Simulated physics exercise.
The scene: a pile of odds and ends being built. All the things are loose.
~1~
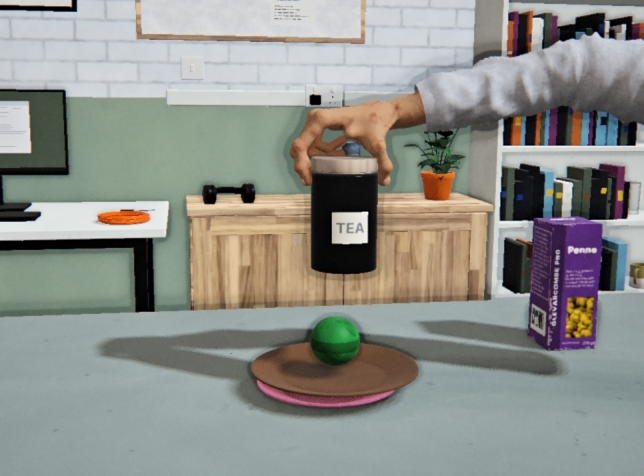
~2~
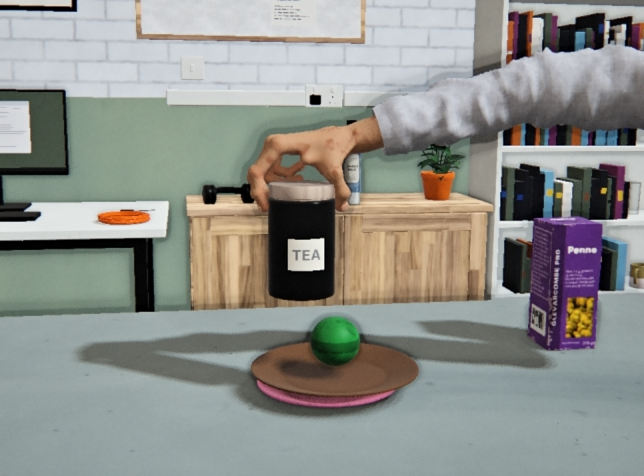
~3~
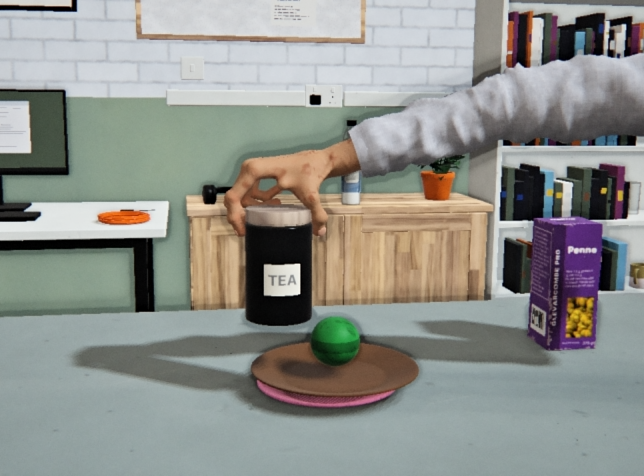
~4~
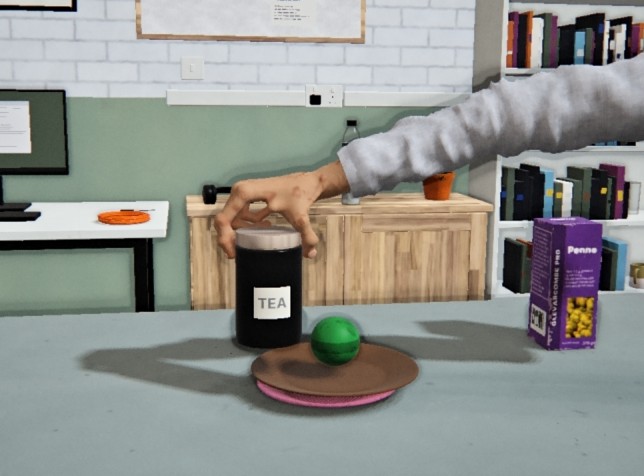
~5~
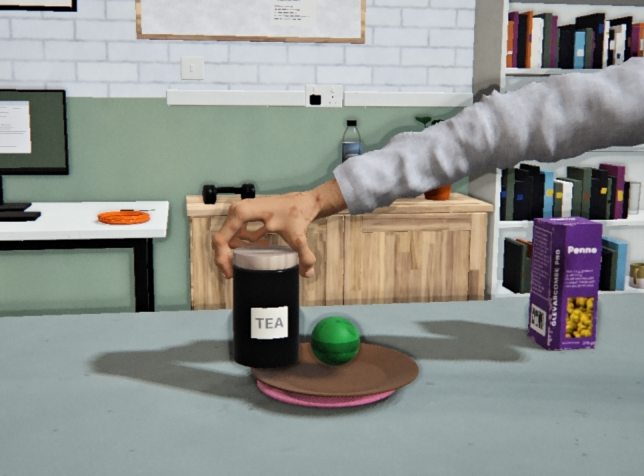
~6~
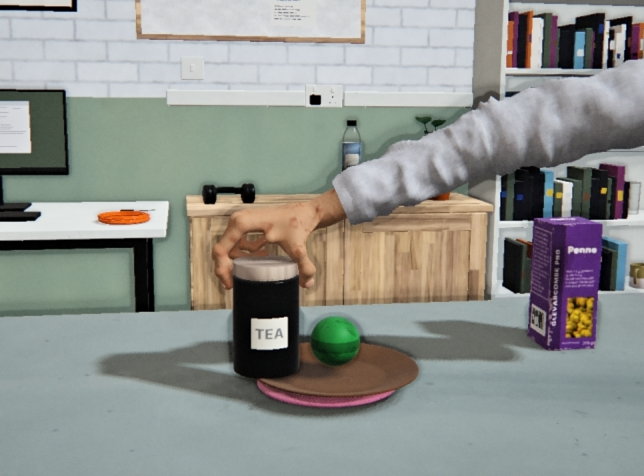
Hand lowering a black tea jar leftward and down beside a green ball on a brown plate, still gripping its lid.
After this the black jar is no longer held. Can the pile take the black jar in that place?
In the end the pile holds.
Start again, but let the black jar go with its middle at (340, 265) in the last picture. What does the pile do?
Then it loses its balance.
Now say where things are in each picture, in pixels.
Still above its spot; black jar (344, 213); green ball (335, 342), in the first picture.
Still above its spot; black jar (302, 239), in the second picture.
Still above its spot; black jar (278, 263); green ball (335, 342), in the third picture.
Still above its spot; black jar (269, 285), in the fourth picture.
Still above its spot; black jar (266, 304); green ball (335, 342), in the fifth picture.
Set down, still held; black jar (266, 315), in the sixth picture.
Then, 0.70 s after the last picture, nothing has stirred.
Then, 1.60 s after the last picture, things are still on the move.
Then, 2.50 s after the last picture, nothing has stirred.
At rest, all 5 in place. Seen from the same camera at the end, black jar near (266, 316). The pile keeps its balance.
